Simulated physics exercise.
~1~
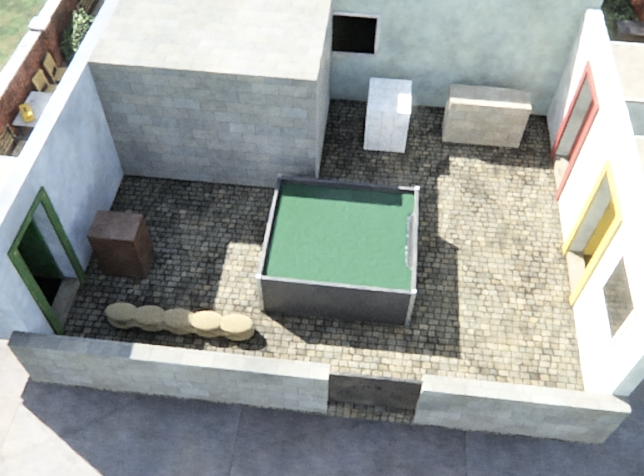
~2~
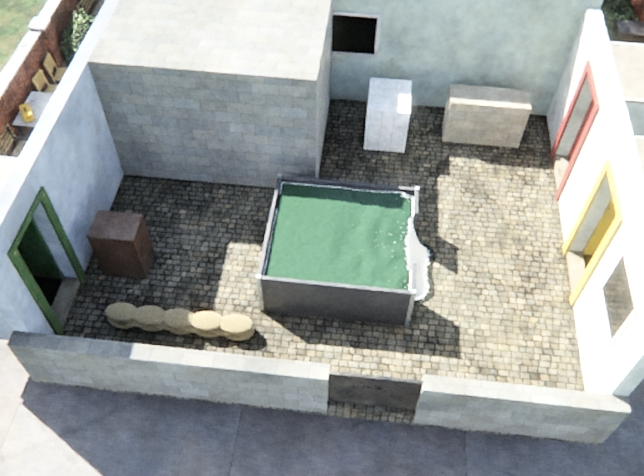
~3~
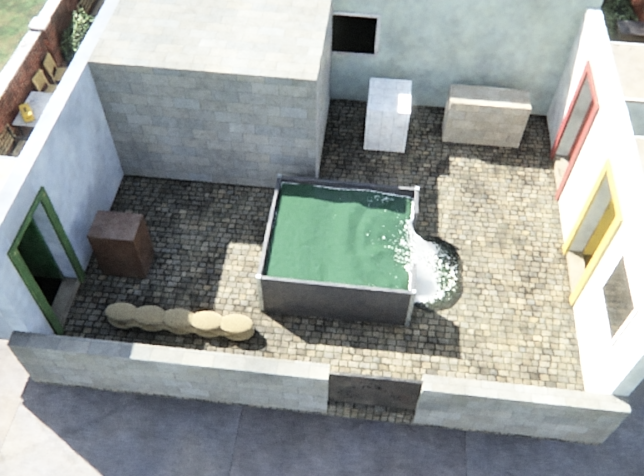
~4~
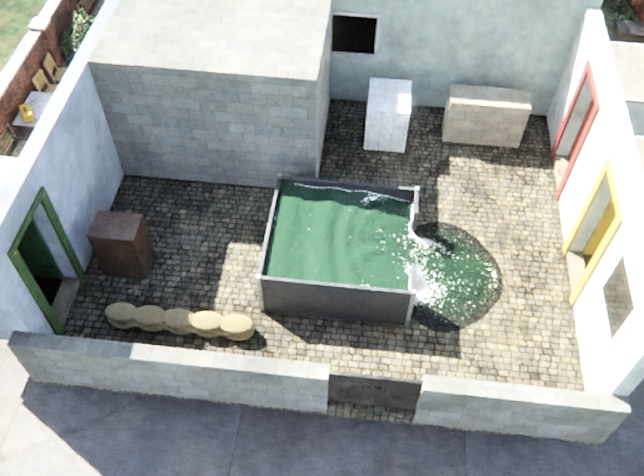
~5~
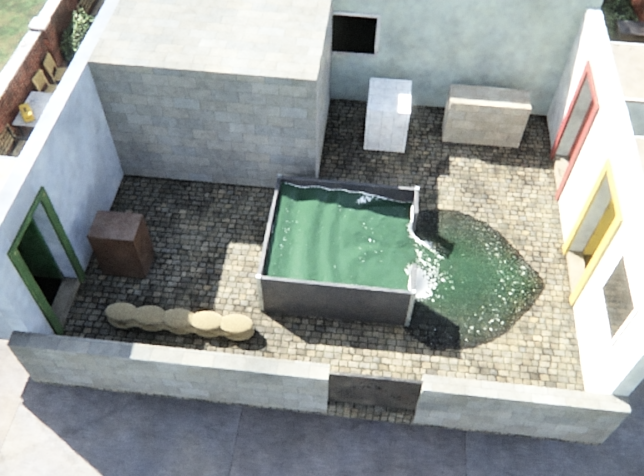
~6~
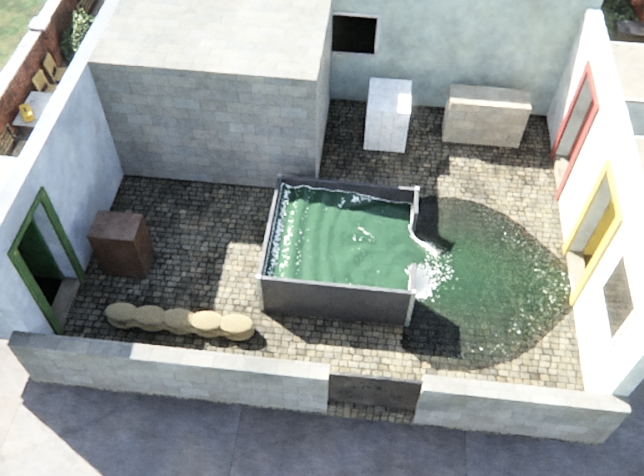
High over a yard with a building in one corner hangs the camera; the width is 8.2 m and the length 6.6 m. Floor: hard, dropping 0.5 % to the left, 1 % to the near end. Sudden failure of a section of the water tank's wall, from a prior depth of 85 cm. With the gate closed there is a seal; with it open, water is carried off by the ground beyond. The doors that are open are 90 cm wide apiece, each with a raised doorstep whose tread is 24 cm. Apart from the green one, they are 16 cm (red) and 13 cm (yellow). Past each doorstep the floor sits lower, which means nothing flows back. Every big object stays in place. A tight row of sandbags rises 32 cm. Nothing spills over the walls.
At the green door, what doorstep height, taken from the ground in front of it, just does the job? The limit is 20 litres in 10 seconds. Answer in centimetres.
10 cm.
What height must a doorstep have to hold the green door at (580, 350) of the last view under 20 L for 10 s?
Something near 27 cm.
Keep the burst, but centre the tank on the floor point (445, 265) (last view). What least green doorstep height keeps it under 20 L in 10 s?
That setup calls for roughly 6.5 cm.
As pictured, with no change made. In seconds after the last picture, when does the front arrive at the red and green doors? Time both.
Red: 0.7 s, green: 4.5 s.
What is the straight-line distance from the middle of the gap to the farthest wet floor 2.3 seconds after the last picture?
5.0 m.
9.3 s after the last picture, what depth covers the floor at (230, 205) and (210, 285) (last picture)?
Near 3 cm at the first spot and 6 cm at the second.
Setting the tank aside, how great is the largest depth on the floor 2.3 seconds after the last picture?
Close to 32 centimetres.
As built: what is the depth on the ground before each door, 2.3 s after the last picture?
Door by door in cm - red 13, green 0, yellow 28.
Then, 0.7 s after the last picture water covers 30 % of the floor, deepest (48 cm) near (416, 271); it has not reached the green door.
Then, 2.3 s after the last picture water covers 40 % of the floor, deepest (32 cm) near (571, 416); it has not reached the green door.
Then, 9.3 s after the last picture water covers 95 % of the floor, deepest (16 cm) near (50, 361); 13 cm at the green door, 0 litres in over its 16 cm doorstep.
At the green door as built, the water peaked near 14 cm, 8.1 s after the last picture.
Run again over the same 10 s with other heights there, 39 litres in over 8 cm, 13 litres over 11 cm. The limit of 20 litres is kept from about 10 cm up.
